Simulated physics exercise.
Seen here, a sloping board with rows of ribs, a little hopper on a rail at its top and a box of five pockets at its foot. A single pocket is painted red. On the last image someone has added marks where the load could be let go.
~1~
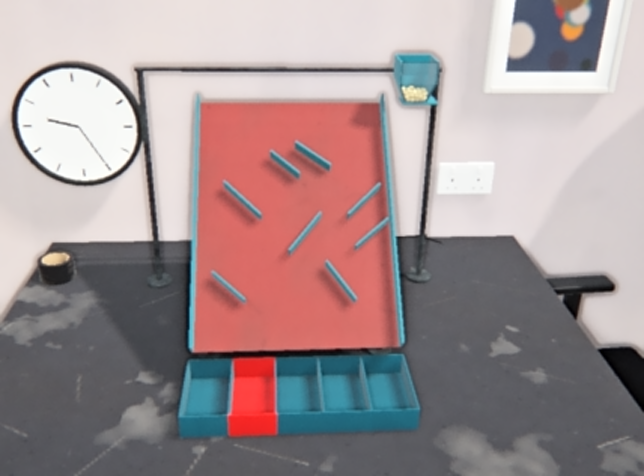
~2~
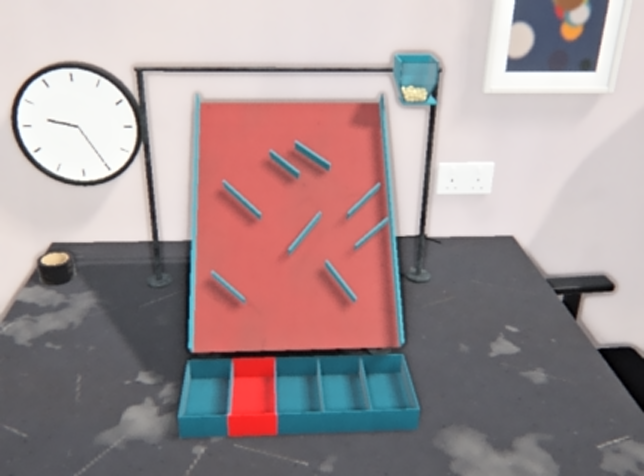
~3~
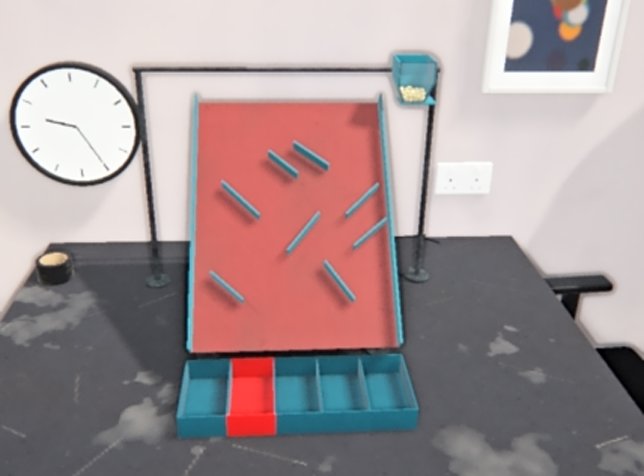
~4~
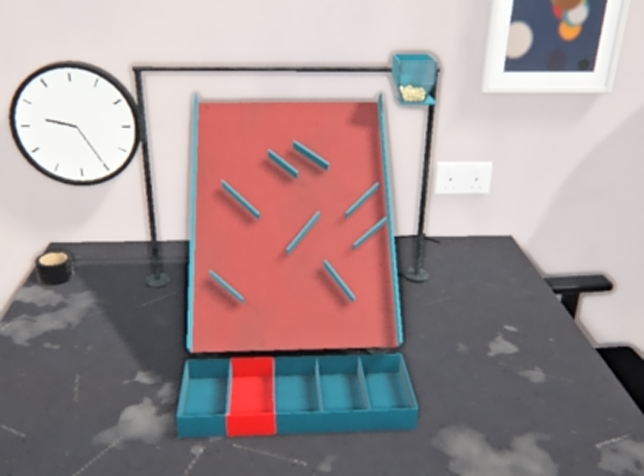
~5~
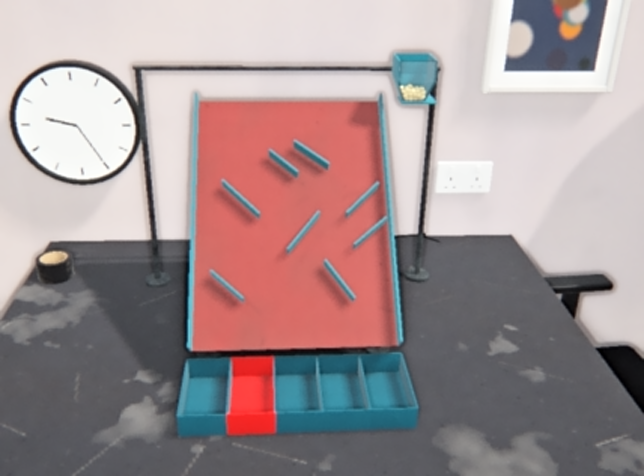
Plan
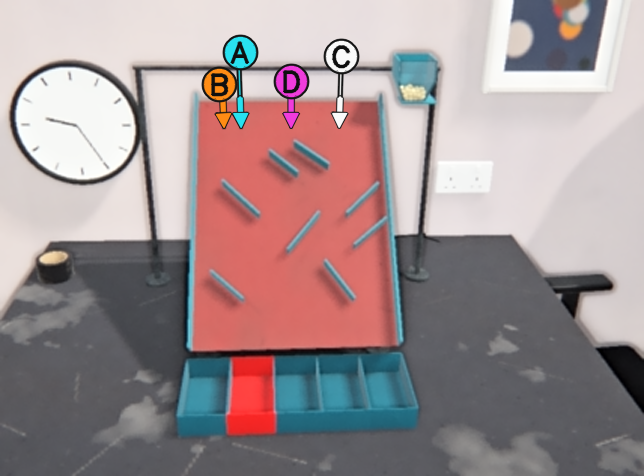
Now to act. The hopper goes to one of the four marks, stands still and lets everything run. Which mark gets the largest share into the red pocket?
Choose A.
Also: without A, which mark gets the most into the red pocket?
The answer is B.
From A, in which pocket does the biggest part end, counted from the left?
It is the second one.
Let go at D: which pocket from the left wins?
The fifth from the left.
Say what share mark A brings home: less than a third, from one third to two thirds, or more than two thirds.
It is from one third to two thirds.
On the marked copy, mark A meets the board at (240, 122); mark B meets the board at (223, 122); mark C meets the board at (339, 122); mark D meets the board at (291, 122).
Choosing A, close to half in the red pocket, close to a third in other pockets, a small share outside the box.
Choosing B, close to a quarter in the red pocket, close to two thirds in other pockets, a small share outside the box.
Choosing C, a small share in the red pocket, the bulk in other pockets, a small share outside the box.
Choosing D, close to a quarter in the red pocket, the bulk in other pockets.
